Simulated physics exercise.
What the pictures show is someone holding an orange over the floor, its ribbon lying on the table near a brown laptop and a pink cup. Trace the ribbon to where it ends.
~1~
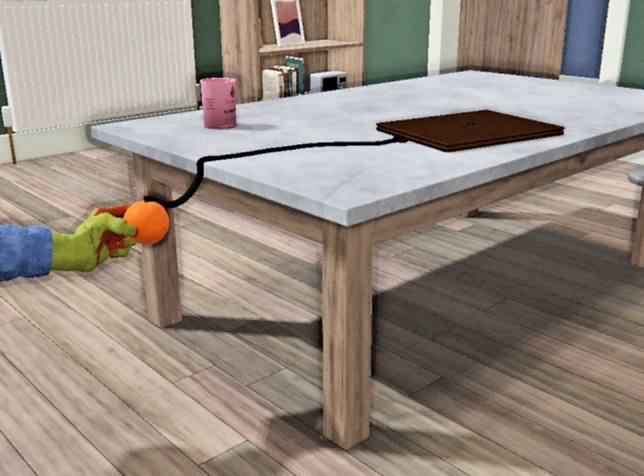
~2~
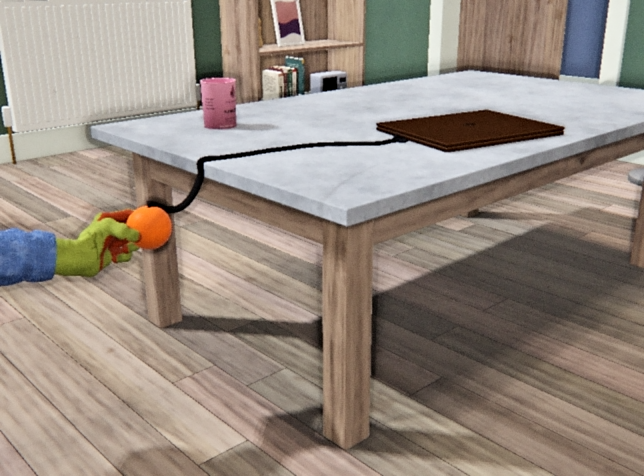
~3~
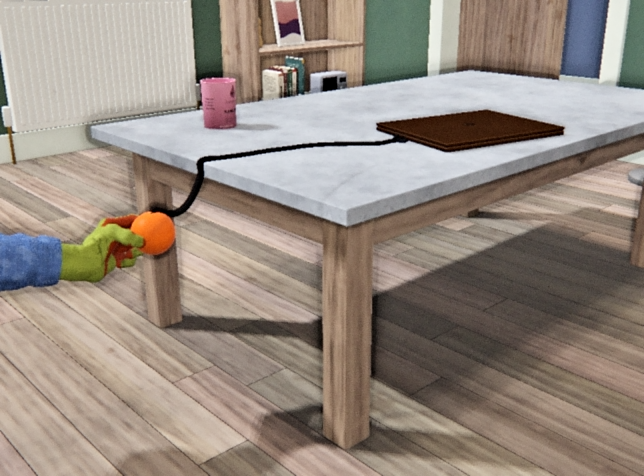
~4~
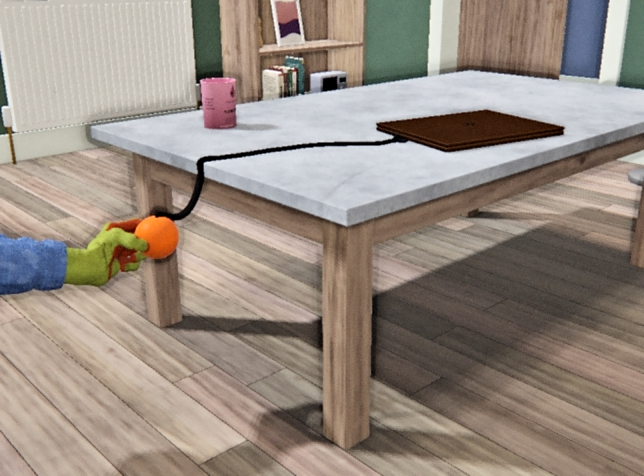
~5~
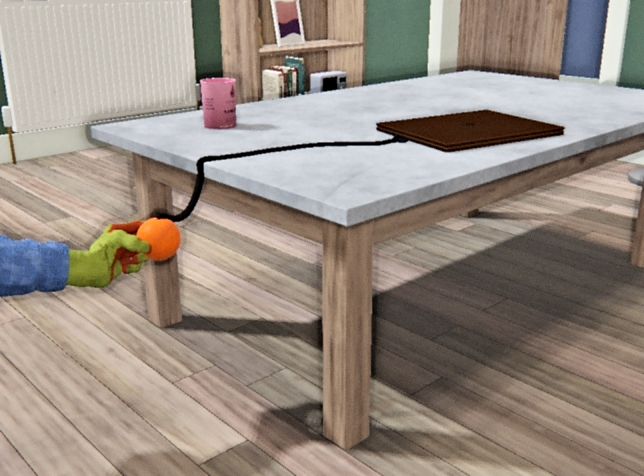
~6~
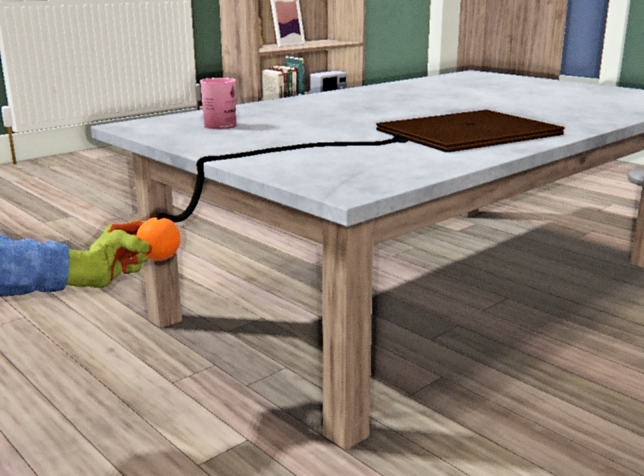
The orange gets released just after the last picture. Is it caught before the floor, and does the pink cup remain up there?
At the end, the orange is held aloft; the pink cup is left in place.
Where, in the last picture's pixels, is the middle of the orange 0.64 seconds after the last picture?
It has reached (276, 288) by then.
Then, 0.64 s on from there, orange off the ground near (276, 288); laptop shifted a little; cup in place.
Then, 1.58 s on from there, orange off the ground near (278, 289); laptop shifted a little; cup in place.
In the end, orange off the ground near (278, 296); laptop shifted a little; cup in place. The orange ends up dangling and the pink cup keeps its place.
